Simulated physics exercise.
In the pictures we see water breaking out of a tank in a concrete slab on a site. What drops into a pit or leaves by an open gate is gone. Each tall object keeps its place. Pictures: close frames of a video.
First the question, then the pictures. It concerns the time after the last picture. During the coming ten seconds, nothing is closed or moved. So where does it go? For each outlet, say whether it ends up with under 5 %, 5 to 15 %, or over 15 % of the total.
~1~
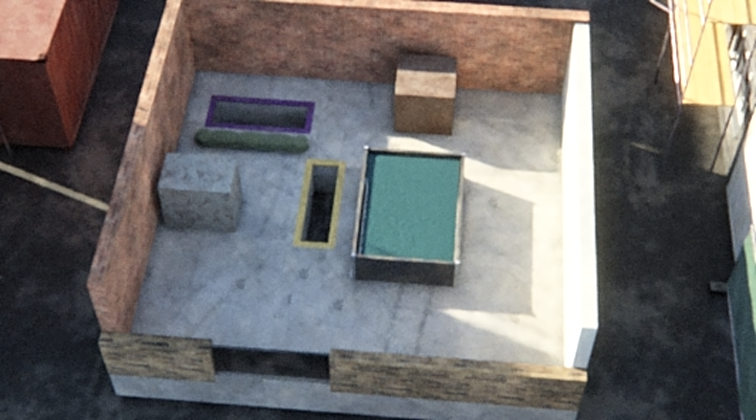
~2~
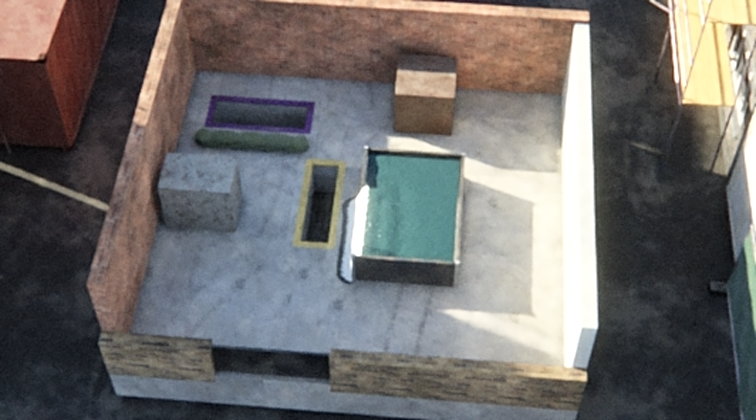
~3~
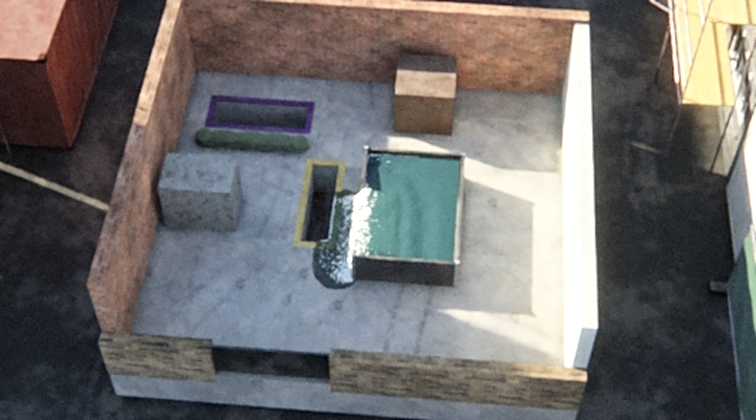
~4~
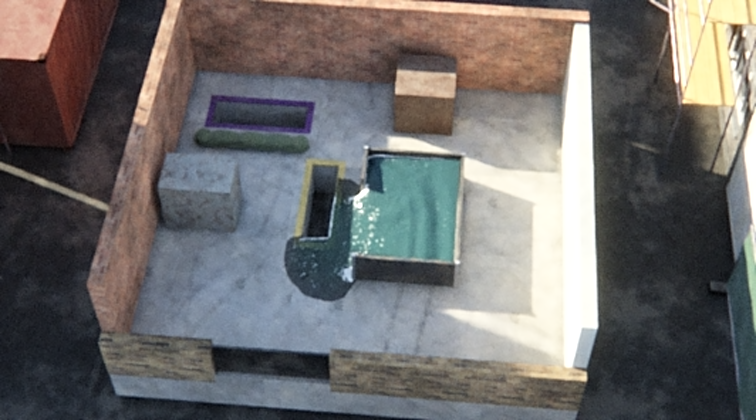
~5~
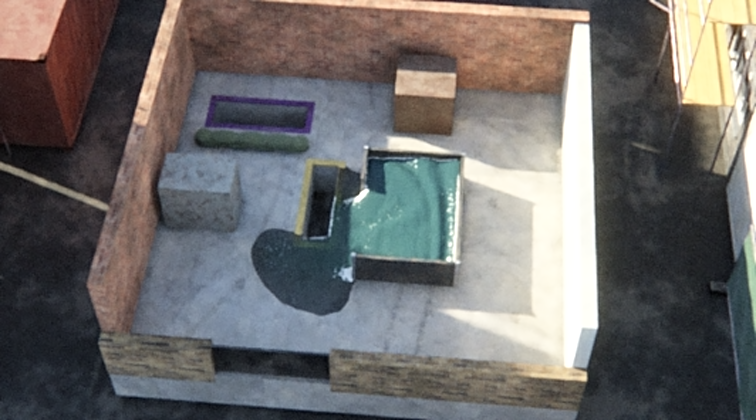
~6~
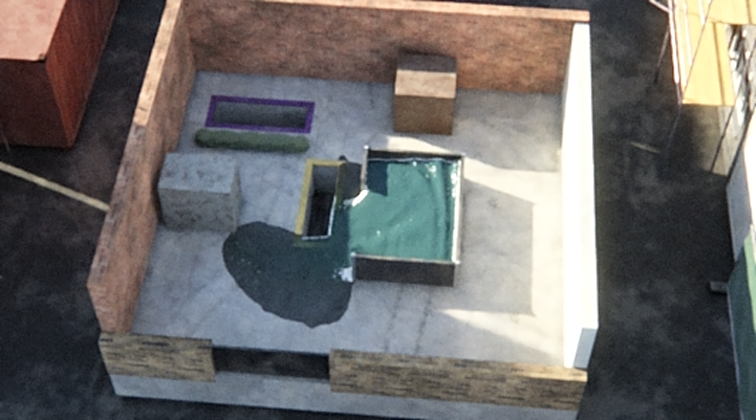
In order: Gate: Beneath five per cent; purple pit: Beneath five per cent; yellow pit: Past fifteen per cent.
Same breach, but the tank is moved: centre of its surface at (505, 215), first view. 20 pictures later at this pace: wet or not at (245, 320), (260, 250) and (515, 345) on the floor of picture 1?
In sequence: Inundated, next inundated, then unflooded.
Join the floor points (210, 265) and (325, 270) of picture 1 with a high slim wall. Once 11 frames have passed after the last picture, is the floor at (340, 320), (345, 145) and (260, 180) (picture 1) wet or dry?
Going spot by spot: Drenched, then high and dry, then drenched.
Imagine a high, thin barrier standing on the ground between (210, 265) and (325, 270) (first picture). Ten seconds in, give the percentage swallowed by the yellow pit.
Roughly 60 per cent ends up in the yellow pit.
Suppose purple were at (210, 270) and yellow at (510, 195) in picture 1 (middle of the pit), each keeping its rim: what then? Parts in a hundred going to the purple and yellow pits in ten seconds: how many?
Purple 55 %; yellow 2 %.
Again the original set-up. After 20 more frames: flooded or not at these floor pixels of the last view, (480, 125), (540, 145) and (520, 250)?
In that order, the three spots are high and dry, high and dry and high and dry.
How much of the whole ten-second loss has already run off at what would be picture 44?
It would be around 85 %.
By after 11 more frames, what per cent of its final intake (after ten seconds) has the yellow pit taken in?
Around 55 in a hundred.
A moment on, water covers 20 % of the floor; the gate 0 %, the purple pit 0 %, the yellow pit 20 %.
Next, water covers 25 % of the floor; the gate 0 %, the purple pit 0 %, the yellow pit 29 %.
Then, water covers 30 % of the floor; the gate 0 %, the purple pit 0 %, the yellow pit 38 %.
Later, water covers 40 % of the floor; the gate 0 %, the purple pit 0 %, the yellow pit 46 %.
In the end, water covers 60 % of the floor; the gate 0 %, the purple pit 1 %, the yellow pit 54 %.
